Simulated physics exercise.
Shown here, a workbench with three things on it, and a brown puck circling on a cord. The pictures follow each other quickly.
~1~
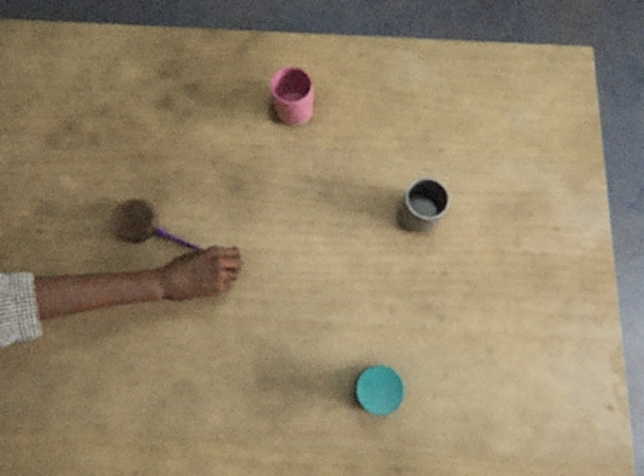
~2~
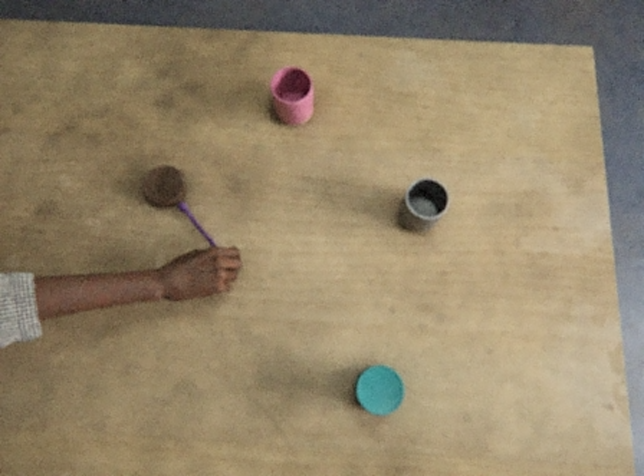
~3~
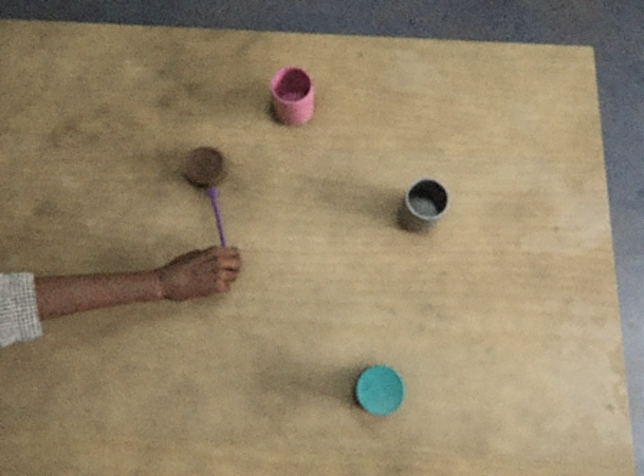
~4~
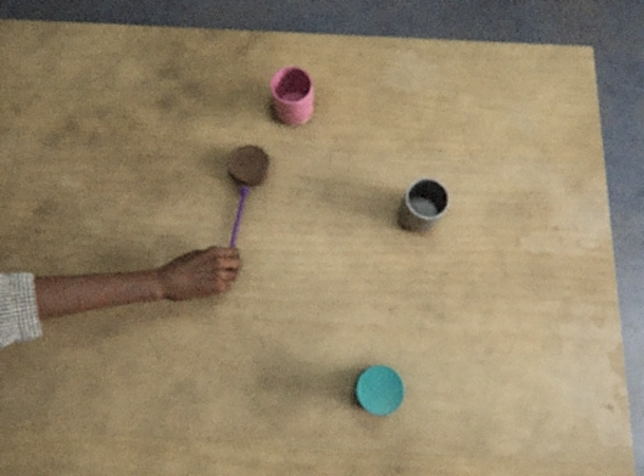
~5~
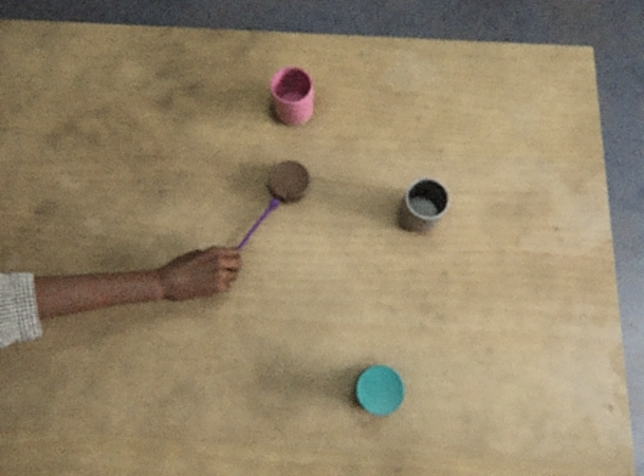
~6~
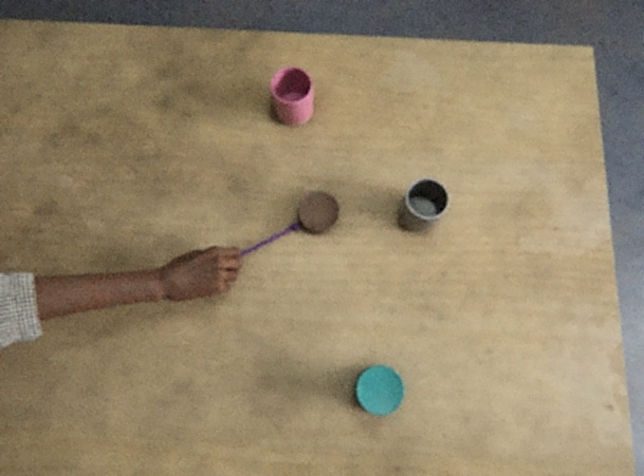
The clip opens with a hand holding a purple cord tied to a brown puck at the left of a wooden workbench, with a pink mug, a grey mug and a turquoise tin standing apart. The puck swings clockwise, rising over the hand, then curving right and downward between hand and grey mug.
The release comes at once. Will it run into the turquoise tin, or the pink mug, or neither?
The turquoise tin is struck. The pink mug remains clear.
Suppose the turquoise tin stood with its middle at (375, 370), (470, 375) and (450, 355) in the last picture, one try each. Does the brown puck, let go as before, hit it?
In the first case it gets hit; in the second case it remains clear; in the third case it escapes.
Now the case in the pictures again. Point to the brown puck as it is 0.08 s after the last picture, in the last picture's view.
Around (350, 296).
Then, 0.08 s on from there, puck near (350, 296).
Then, 0.20 s on from there, puck near (382, 362); turquoise tin pushed aside.
In the end, puck near (392, 370); turquoise tin pushed aside. The turquoise tin gets hit and the pink mug escapes it.
